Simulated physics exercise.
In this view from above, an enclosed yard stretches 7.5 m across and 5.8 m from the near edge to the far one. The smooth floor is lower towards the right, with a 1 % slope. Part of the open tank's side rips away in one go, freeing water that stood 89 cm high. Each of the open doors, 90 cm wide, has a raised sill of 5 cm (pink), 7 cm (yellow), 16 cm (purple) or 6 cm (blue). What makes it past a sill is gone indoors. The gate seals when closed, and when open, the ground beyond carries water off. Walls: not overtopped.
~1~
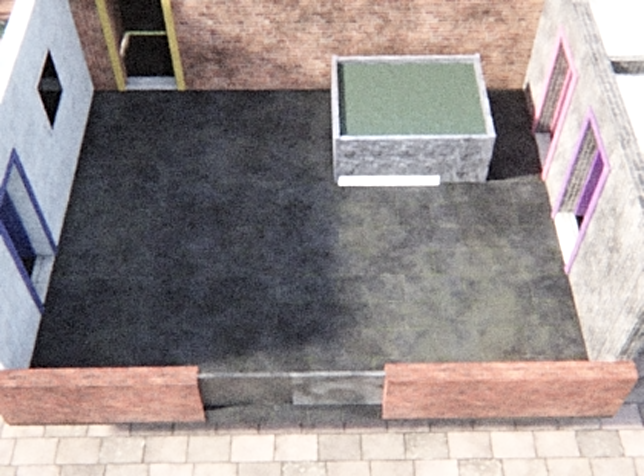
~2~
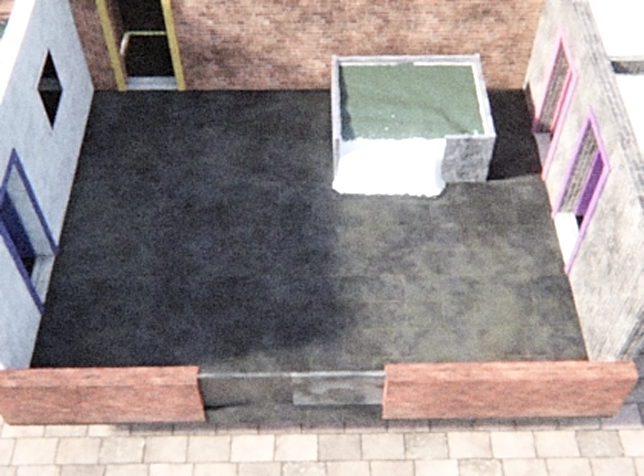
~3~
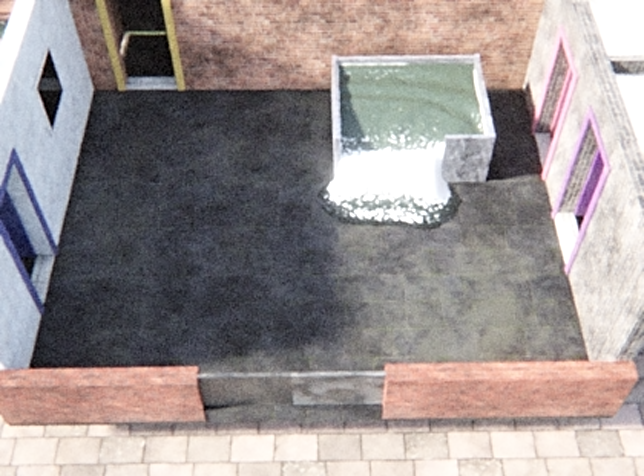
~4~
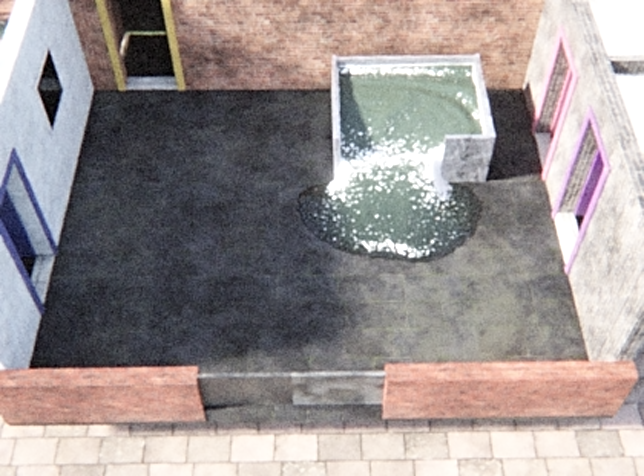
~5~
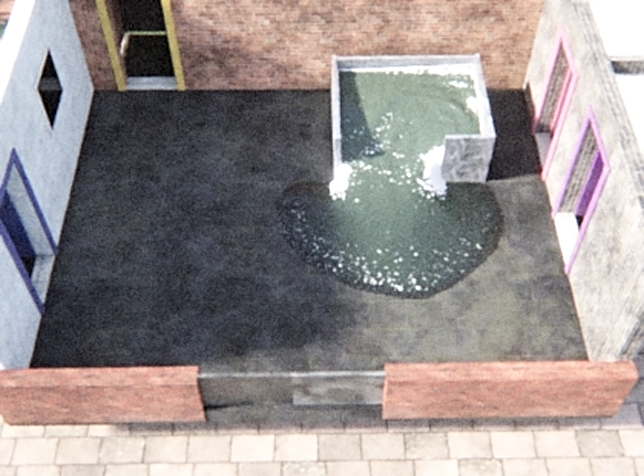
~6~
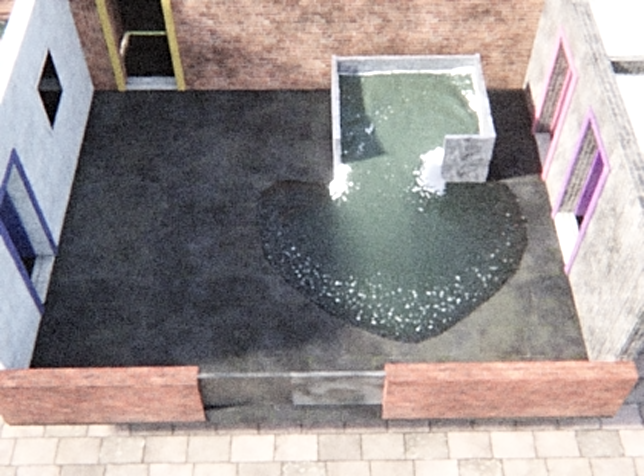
Walled yard with a dark floor, water bursting from the broken side of an open tank and spreading forward in a widening pool.
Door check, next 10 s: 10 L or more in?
Pink door: Surplus. Yellow door: Surplus. Purple door: Short. Blue door: Surplus.
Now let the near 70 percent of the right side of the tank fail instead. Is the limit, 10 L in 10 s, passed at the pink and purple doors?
Measured against that limit, pink comes out beyond it and purple comes out short of it.
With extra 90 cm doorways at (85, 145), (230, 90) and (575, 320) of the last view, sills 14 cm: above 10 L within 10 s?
First doorway falls short, second falls short, third gets there.
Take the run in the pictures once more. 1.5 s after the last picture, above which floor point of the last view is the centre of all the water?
Roughly (389, 246).
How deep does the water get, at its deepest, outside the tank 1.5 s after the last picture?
Depth: Approx. 49 cm.
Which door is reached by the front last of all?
The yellow door is last.
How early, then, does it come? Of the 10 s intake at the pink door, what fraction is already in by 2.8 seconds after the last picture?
Roughly 0 percent is in by then.
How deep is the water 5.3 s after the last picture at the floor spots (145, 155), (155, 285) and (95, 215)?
The depths come out at 4, 11 and 8 centimetres, in the order listed.
Then, 0.7 s after the last picture water covers 40 % of the floor and is deepest (41 cm) near (372, 185); pink door not reached, yellow door not reached, purple door 7 cm at the sill, 0 L in, blue door not reached.
Then, 1.5 s after the last picture water covers 50 % of the floor and is deepest (49 cm) near (593, 390); pink door not reached, yellow door not reached, purple door 3 cm at the sill, 0 L in, blue door not reached.
Then, 2.8 s after the last picture water covers 60 % of the floor and is deepest (32 cm) near (24, 395); pink door not reached, yellow door not reached, purple door 13 cm at the sill, 0 L in, blue door 12 cm at the sill, 0 L in.
Then, 5.3 s after the last picture water covers 90 % of the floor and is deepest (22 cm) near (484, 113); pink door 6 cm at the sill, 3 L in, yellow door 13 cm at the sill, 7 L in, purple door 10 cm at the sill, 0 L in, blue door 10 cm at the sill, 50 L in.
Then, 9.3 s after the last picture water covers 100 % of the floor and is deepest (14 cm) near (531, 135); pink door 12 cm at the sill, 99 L in, yellow door 11 cm at the sill, 56 L in, purple door 8 cm at the sill, 0 L in, blue door 6 cm at the sill, 65 L in.
